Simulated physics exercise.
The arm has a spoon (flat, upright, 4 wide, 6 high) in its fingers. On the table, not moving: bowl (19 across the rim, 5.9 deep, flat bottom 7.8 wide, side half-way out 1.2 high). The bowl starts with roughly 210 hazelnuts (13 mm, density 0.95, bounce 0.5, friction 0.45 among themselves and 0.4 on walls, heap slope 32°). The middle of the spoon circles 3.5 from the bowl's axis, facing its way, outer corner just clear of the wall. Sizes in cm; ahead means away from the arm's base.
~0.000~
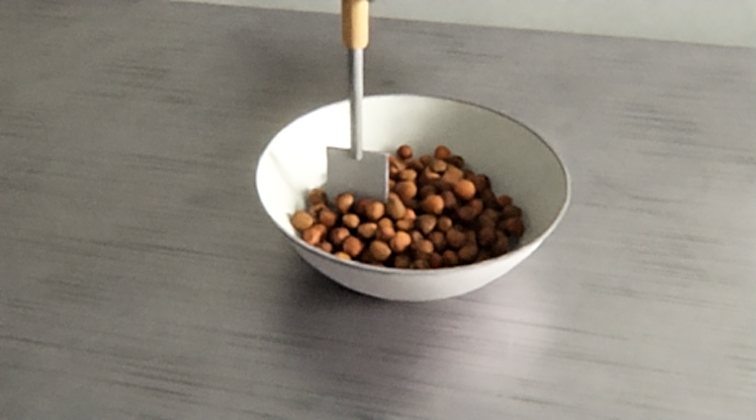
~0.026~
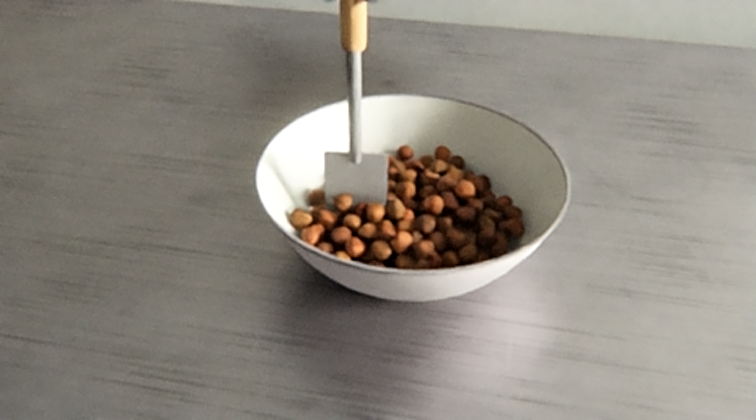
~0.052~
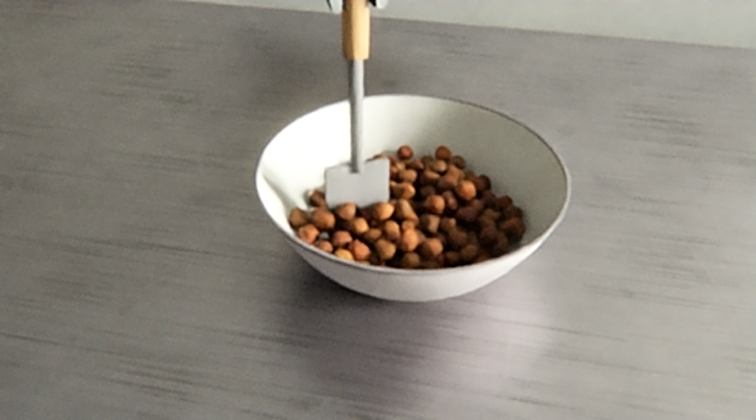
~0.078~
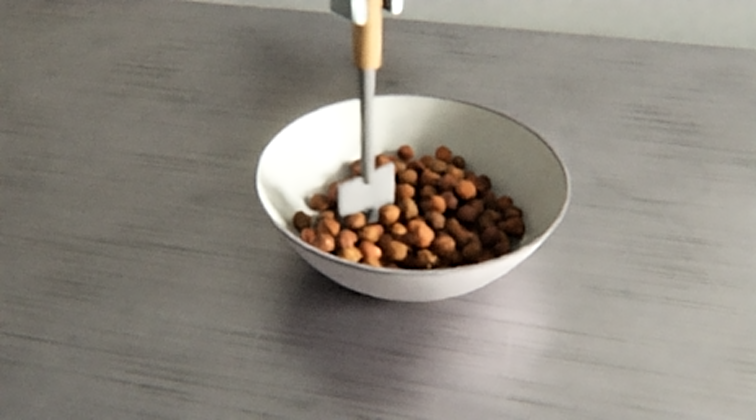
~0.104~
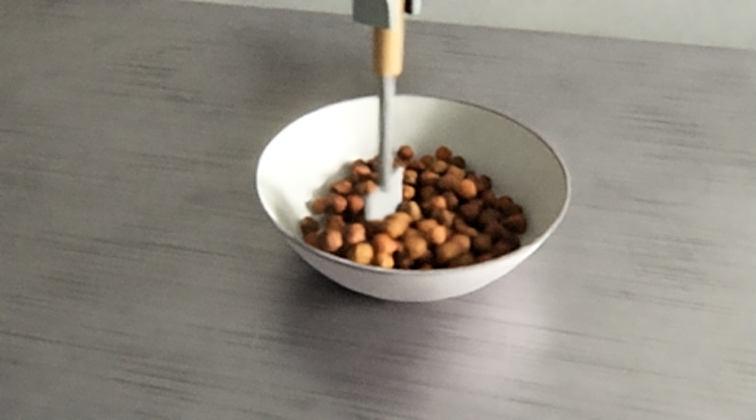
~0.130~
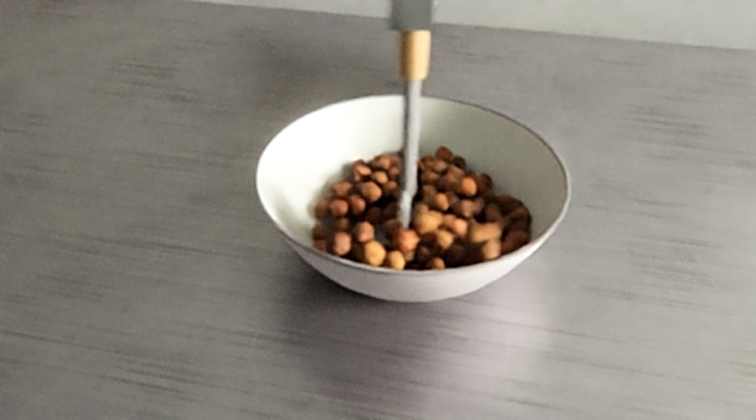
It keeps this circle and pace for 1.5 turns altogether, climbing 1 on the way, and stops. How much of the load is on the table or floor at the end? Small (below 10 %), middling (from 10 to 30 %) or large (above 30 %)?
Answer: Middling; from 10 to 30 % of the hazelnuts finish on the table or floor.
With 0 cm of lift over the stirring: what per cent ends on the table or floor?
About 15 per cent.
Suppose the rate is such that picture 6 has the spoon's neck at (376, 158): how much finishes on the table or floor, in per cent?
About 0 per cent.
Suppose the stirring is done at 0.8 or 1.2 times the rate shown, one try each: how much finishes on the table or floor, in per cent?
About 5 and 25 per cent.
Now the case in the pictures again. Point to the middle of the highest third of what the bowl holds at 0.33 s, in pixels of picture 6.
At about (433, 124).
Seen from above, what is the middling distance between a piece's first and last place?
Roughly 8 cm.
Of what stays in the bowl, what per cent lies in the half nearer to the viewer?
Some 50 per cent.
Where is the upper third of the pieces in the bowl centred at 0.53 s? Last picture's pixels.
Near (368, 245).
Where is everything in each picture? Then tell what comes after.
The first frame shows spoon neck at (356, 129), 0° round; upper third of the load around (407, 211), from x 305 to 515, top at y 155; 212 in the bowl.
The second frame shows spoon neck at (355, 132), 7° round; upper third of the load around (407, 214), from x 300 to 515, top at y 155.
The third frame shows spoon neck at (357, 142), 28° round; upper third of the load around (406, 224), from x 300 to 515, top at y 155.
The fourth frame shows spoon neck at (367, 153), 50° round; upper third of the load around (406, 228), from x 305 to 515, top at y 155.
The fifth frame shows spoon neck at (385, 161), 73° round; upper third of the load around (419, 240), from x 310 to 515, top at y 155.
The sixth frame shows spoon neck at (408, 165), 95° round; upper third of the load around (439, 241), from x 320 to 520, top at y 155; 212 in the bowl.
By 0.33 s, 266° round, highest piece 9 above the table; 201 in the bowl, 5 on the table or floor, 6 in flight or on the tool.
By 0.53 s, 77° round, highest piece 7 above the table; 185 in the bowl, 25 on the table or floor, 2 in flight or on the tool.
By 0.82 s, 180° round, highest piece 5 above the table; 184 in the bowl, 28 on the table or floor.
By 1.52 s, 180° round, highest piece 5 above the table; 184 in the bowl, 28 on the table or floor.
Final count, 184 in the bowl, 28 on the table or floor. That is 13 % on the table or floor.
